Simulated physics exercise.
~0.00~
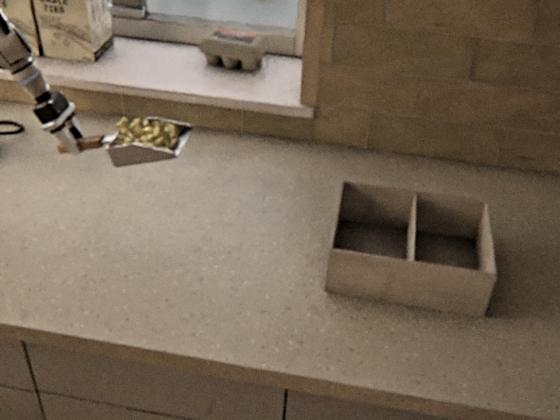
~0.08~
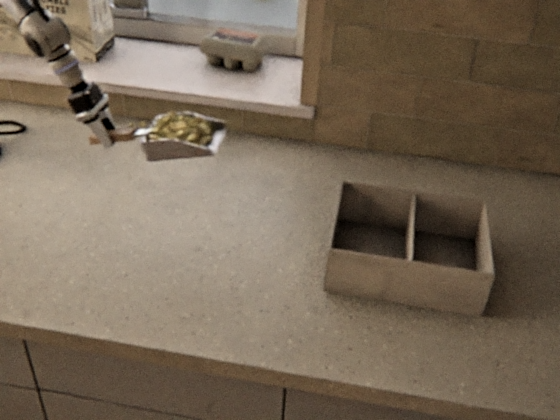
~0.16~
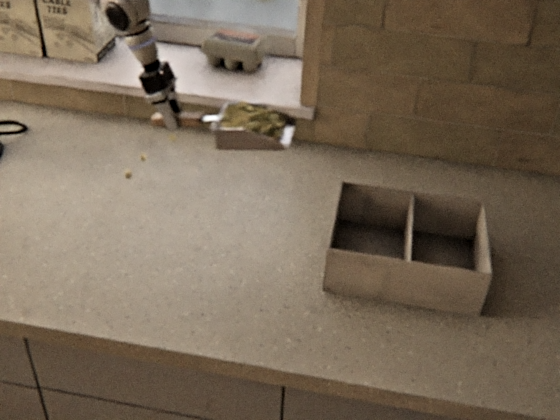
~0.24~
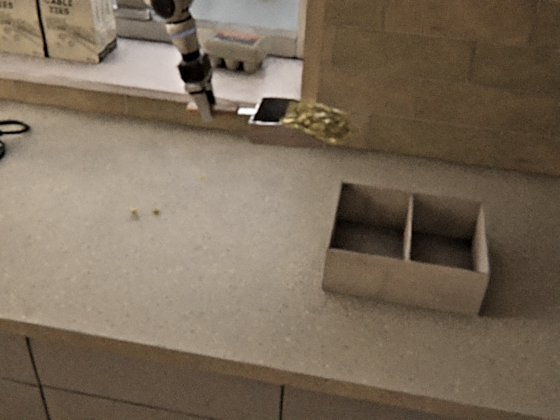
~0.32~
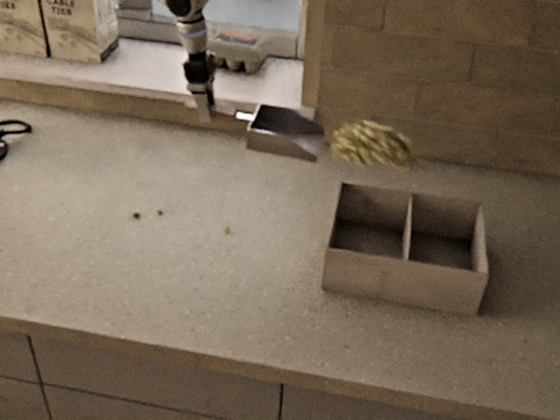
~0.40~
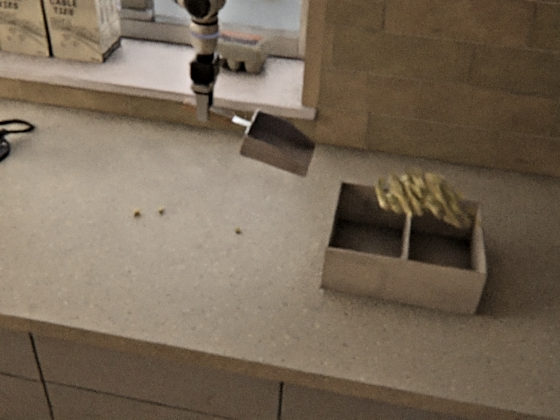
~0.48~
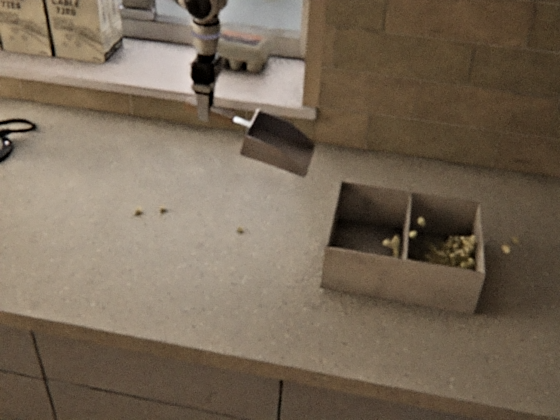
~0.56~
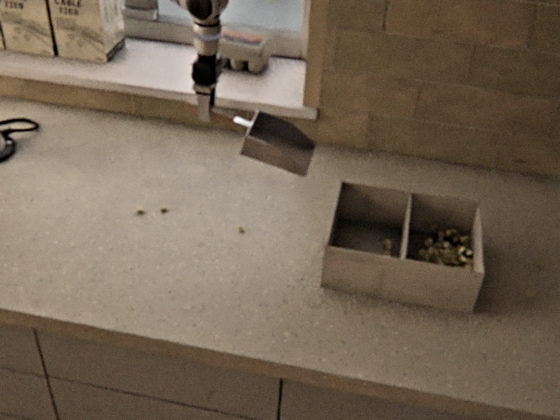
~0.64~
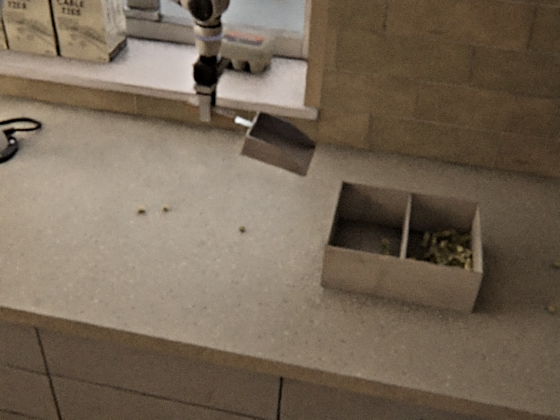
A robot arm swings a scoop right and flings yellowish pieces mostly into the box's right compartment.
